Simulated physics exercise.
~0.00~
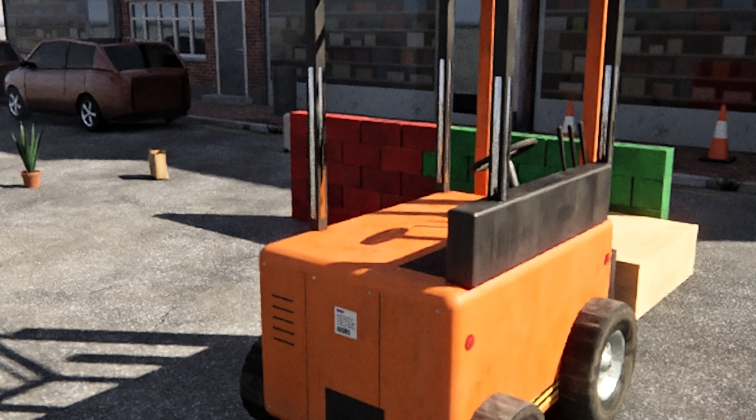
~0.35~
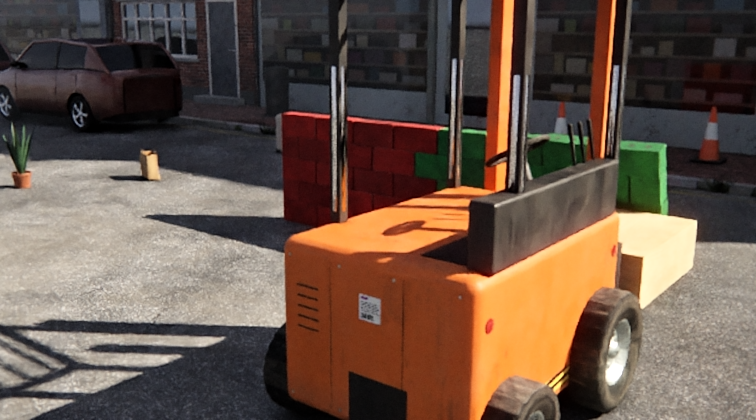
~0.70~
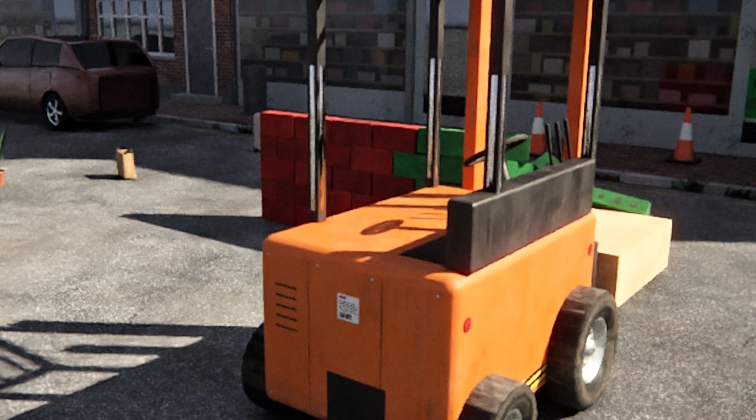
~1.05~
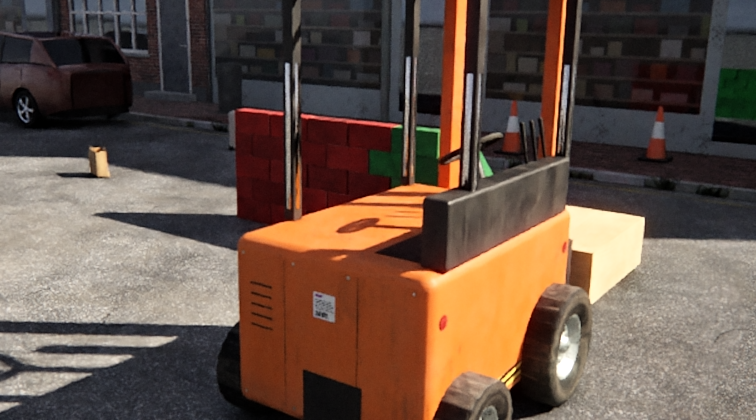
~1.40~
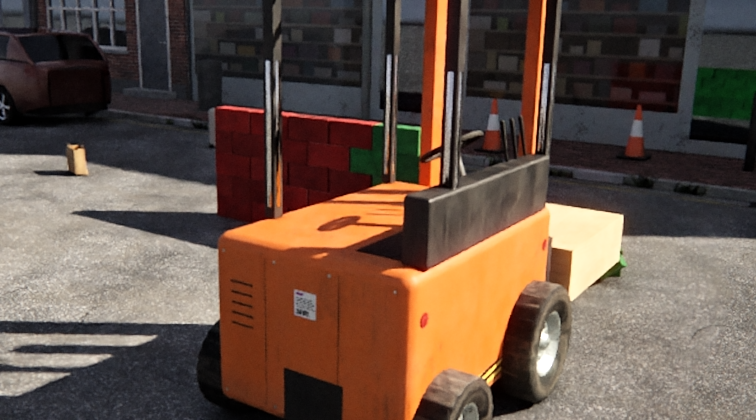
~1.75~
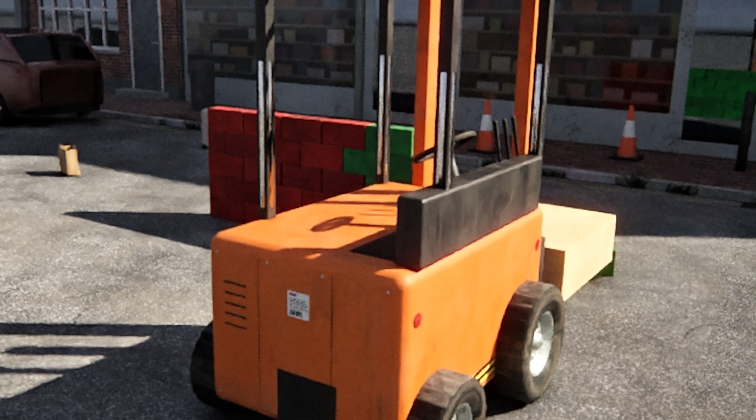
An orange forklift pushed a large pale crate into the green end of a red and green block wall, tipping and knocking down green blocks beside it, then stopped, while the red part stayed standing and a green piece lay by the crate.
